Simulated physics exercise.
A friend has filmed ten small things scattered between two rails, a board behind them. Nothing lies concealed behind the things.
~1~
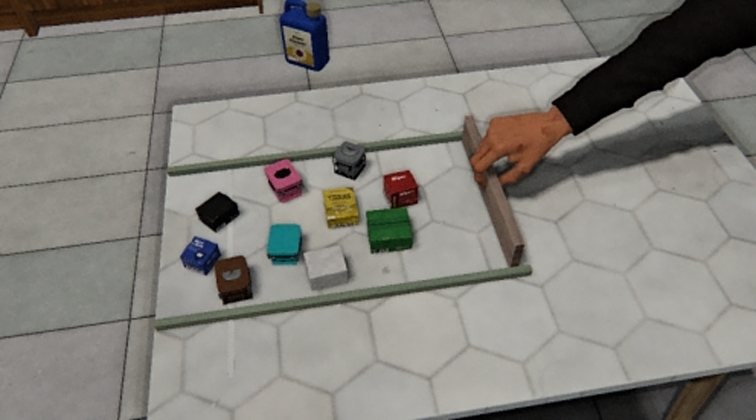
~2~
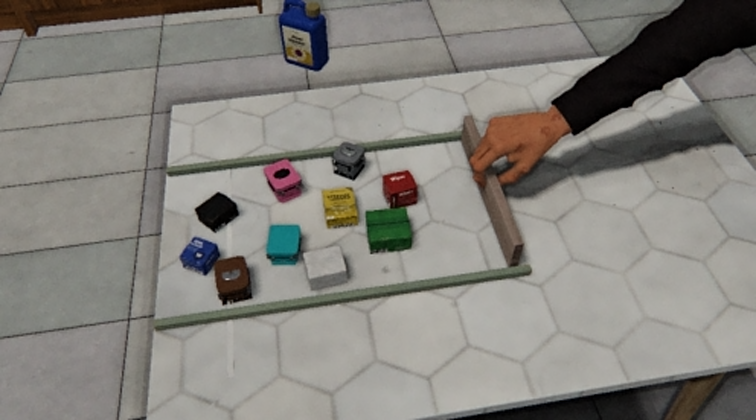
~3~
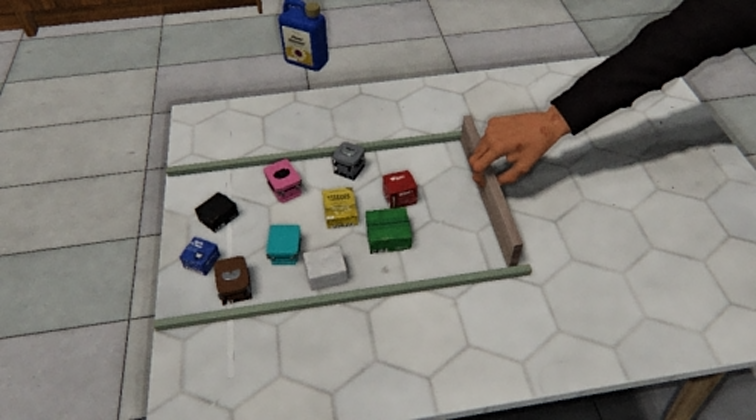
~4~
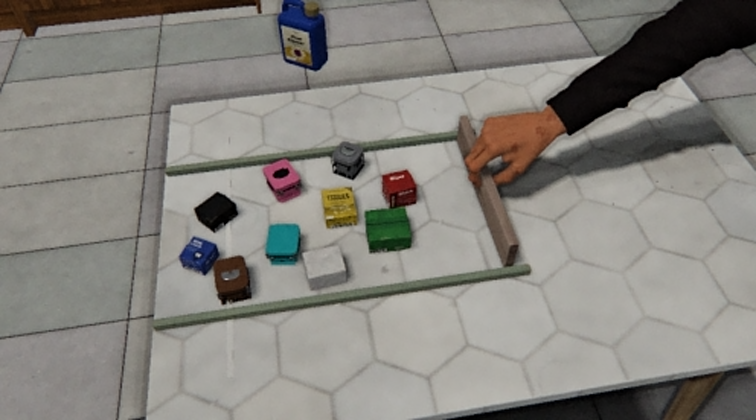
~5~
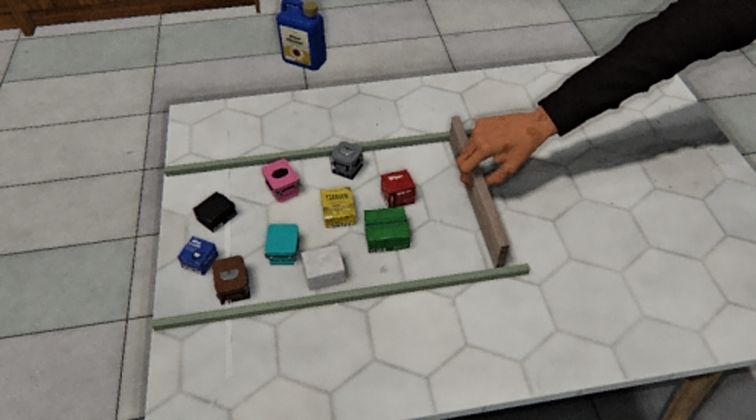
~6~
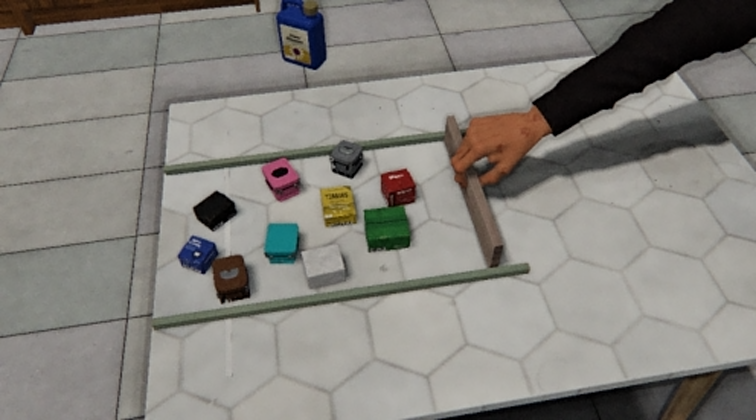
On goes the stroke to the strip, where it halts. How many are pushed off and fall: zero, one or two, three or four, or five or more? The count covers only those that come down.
The number of pieces cleared off the edge is going to be one or two exactly.
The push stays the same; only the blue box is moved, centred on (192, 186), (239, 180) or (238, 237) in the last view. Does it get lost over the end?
Going through the places in order, it keeps its spot, it keeps its spot, and it ends up falling.
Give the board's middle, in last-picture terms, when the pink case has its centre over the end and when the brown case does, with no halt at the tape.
The middle sits near (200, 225) for the first and near (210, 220) for the other.
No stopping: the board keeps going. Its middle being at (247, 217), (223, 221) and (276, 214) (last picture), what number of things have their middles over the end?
0, 2 and 0.
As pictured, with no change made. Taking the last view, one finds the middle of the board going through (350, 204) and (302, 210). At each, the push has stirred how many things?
So far 5, and 8 at the second.
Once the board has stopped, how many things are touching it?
The number is 4.
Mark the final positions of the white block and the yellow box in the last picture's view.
White block at (210, 291), yellow box at (179, 225).
Early on, none off yet; blue box at rest near (198, 255); black box at rest near (215, 211); brown case at rest near (232, 279).
A while later, none off yet; blue box travelled about its own width near (175, 259); black box travelled about its own width near (179, 215); brown case travelled a little near (208, 286).
Finally, the number that fall off is one or two; lost, black box and blue box.
